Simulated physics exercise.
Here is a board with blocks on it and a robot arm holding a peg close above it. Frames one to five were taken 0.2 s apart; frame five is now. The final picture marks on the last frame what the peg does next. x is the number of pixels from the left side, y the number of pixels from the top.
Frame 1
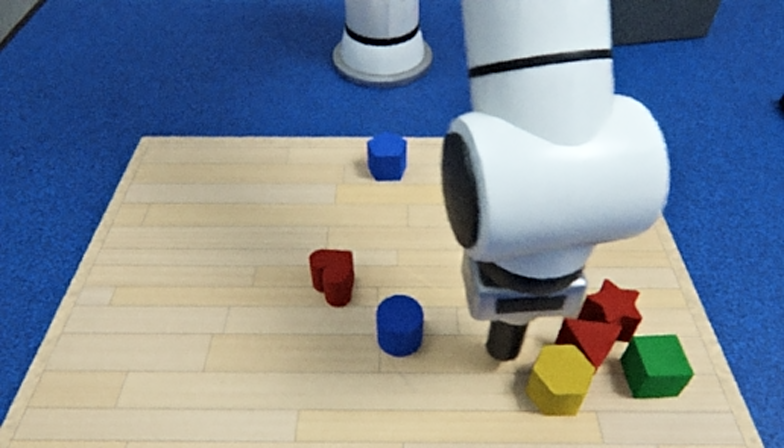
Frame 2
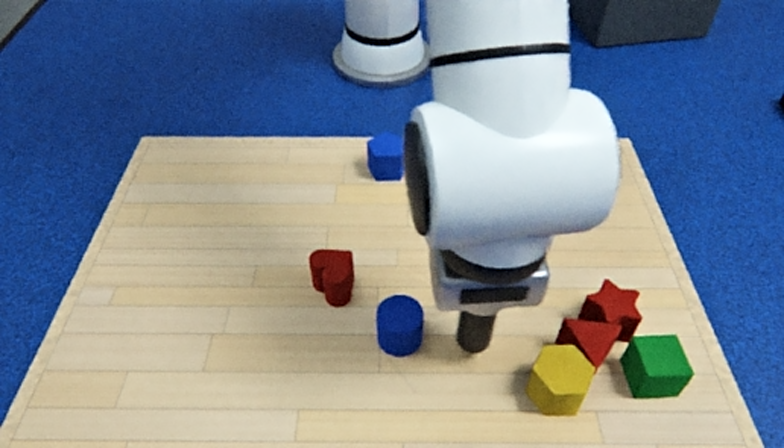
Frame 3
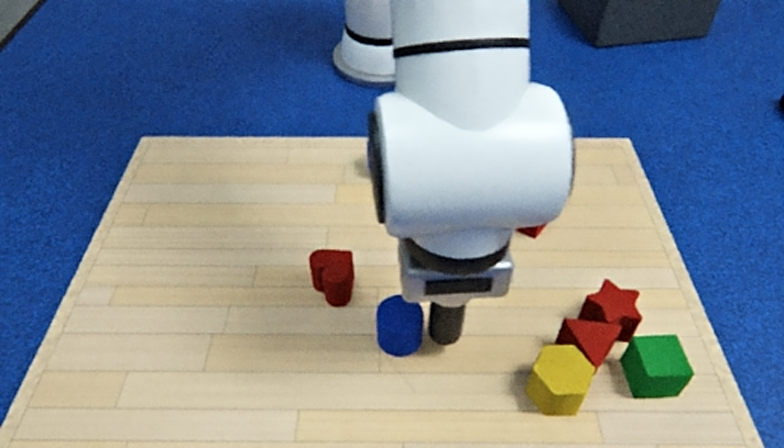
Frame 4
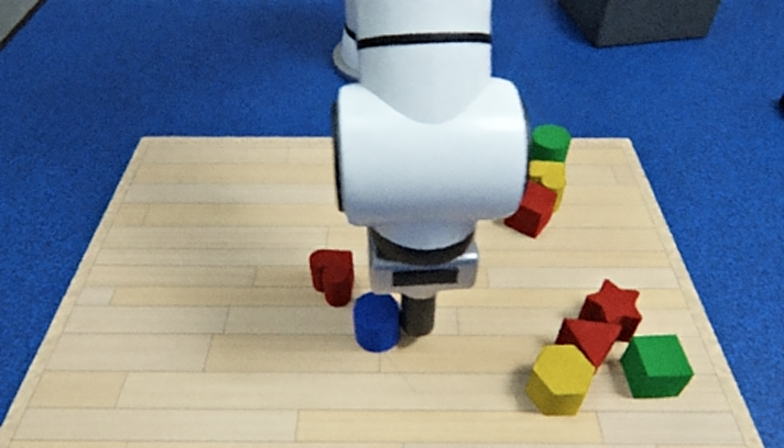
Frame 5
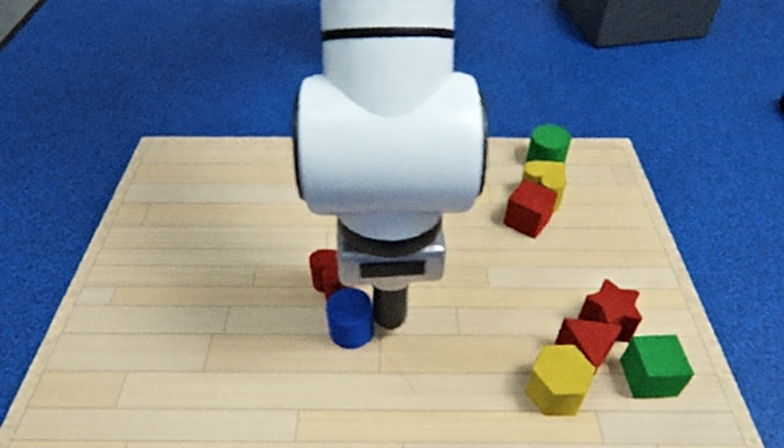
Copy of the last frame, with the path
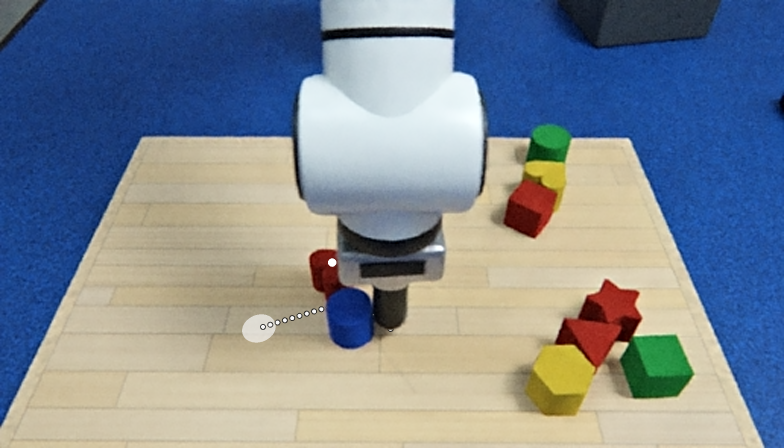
The robot arm moves left across the board and pushes the blue cylinder left with its peg.
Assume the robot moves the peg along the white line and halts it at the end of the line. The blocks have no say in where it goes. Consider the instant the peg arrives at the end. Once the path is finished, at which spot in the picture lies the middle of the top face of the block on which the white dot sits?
My prediction: (312, 255).
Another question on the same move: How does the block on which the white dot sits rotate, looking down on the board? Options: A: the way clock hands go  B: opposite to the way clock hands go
I choose A.
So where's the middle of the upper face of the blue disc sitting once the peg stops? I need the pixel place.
The spot you're after is about (260, 337) in the image.
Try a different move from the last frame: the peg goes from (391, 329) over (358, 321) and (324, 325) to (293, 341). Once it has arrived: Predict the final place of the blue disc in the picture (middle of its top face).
So, by the moment the path ends, you'll find the top centre of the blue disc at (245, 322).
Path on the board, from (391, 329) through (352, 307) and (306, 314) to (259, 328); the dot is on the red heart block.
What follows on the original path. One third of the way, peg (351, 293); red heart block (325, 258); blue disc (317, 302).
Two thirds of the way, peg (303, 301); red heart block (312, 255), turned 50° clockwise; blue disc (280, 321).
At the end, peg (255, 315); red heart block (312, 255), turned 50° clockwise; blue disc (260, 337).
